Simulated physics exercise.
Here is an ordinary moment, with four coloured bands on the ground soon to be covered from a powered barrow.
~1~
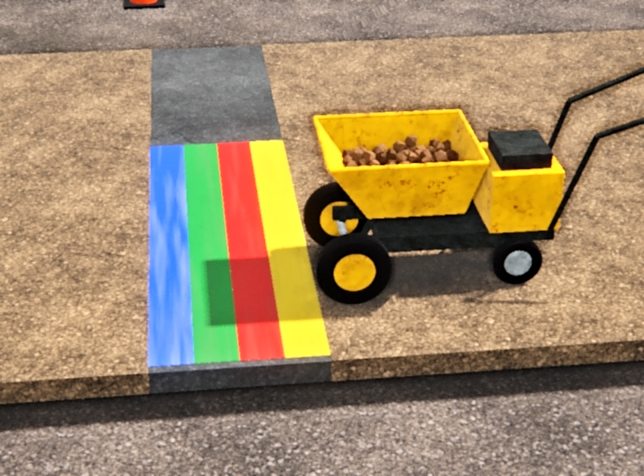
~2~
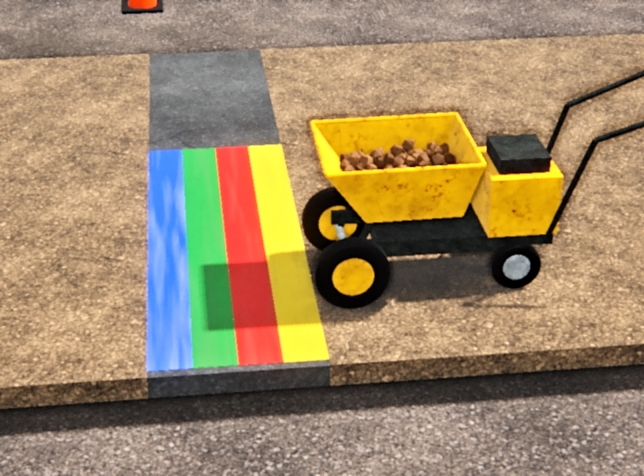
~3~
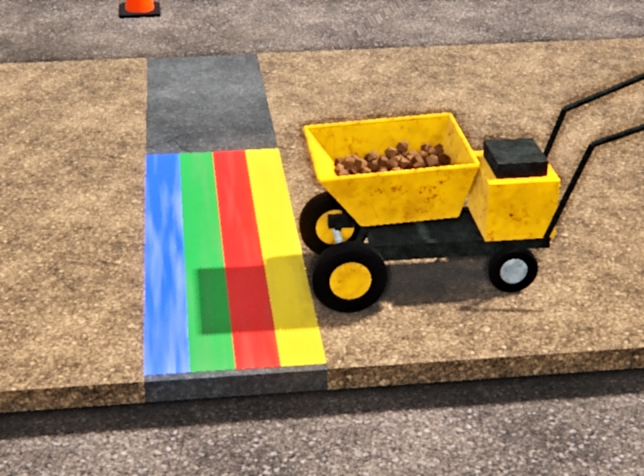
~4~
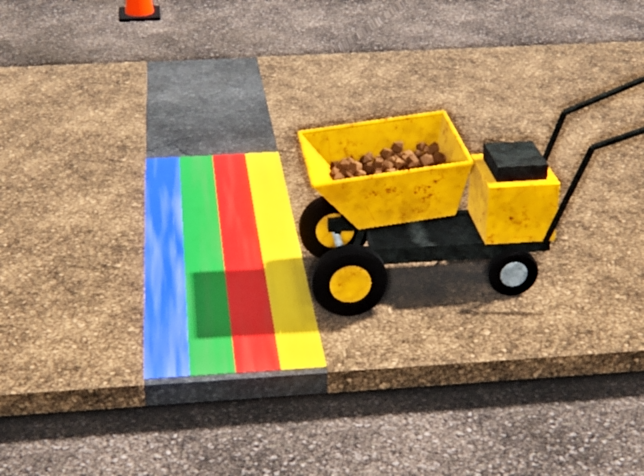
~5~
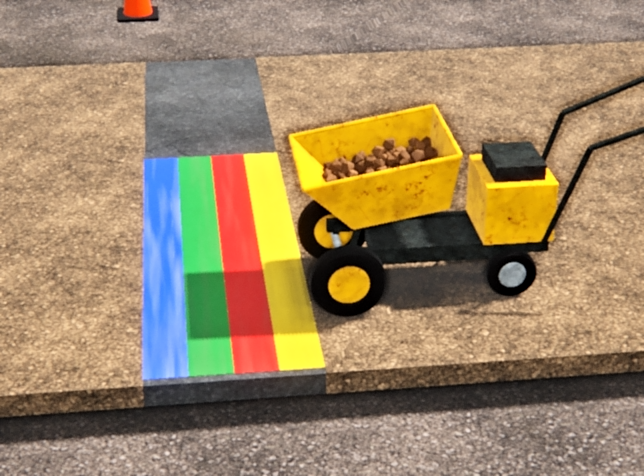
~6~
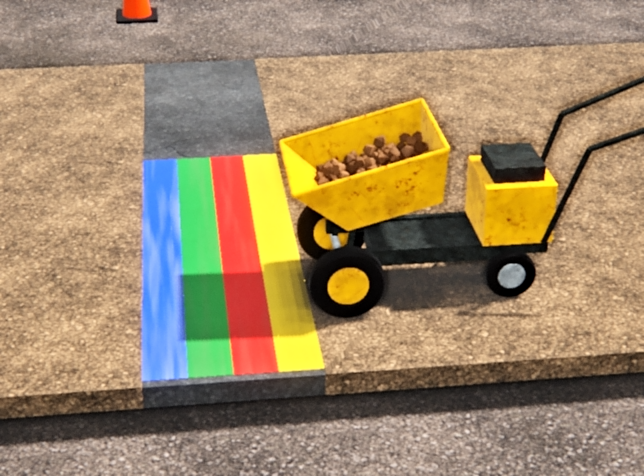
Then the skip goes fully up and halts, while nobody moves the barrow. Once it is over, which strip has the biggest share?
Biggest share: The green strip.
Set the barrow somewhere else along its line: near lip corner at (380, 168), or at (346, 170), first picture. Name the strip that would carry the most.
First spot: The red strip; second spot: The green strip.
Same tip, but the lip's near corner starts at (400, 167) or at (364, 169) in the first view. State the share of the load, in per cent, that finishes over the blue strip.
0 % then 10 %.
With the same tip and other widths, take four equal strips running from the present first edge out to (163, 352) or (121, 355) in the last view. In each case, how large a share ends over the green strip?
Shares: 40 %; then 50 %.
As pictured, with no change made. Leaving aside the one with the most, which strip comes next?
I'd say the blue one.
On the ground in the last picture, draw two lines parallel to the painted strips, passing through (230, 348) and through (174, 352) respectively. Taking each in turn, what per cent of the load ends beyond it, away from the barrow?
Estimate: 80 % and 30 %, respectively.
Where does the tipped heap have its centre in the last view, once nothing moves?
Once nothing moves, the middle sits near (197, 290).
Shortly afterwards, skip tipped steeply; the whole lot in the skip.
Next, skip tipped steeply; the bulk in the skip; a little over the green strip.
Some moments later, skip tipped right over; a little in the skip; only a few over the red strip; near half over the green strip; near a quarter over the blue strip; only a few off the paint.
In the end, skip tipped right over; only a few in the skip; none at all over the yellow strip; a little over the red strip; near half over the green strip; near a third over the blue strip; a little off the paint.
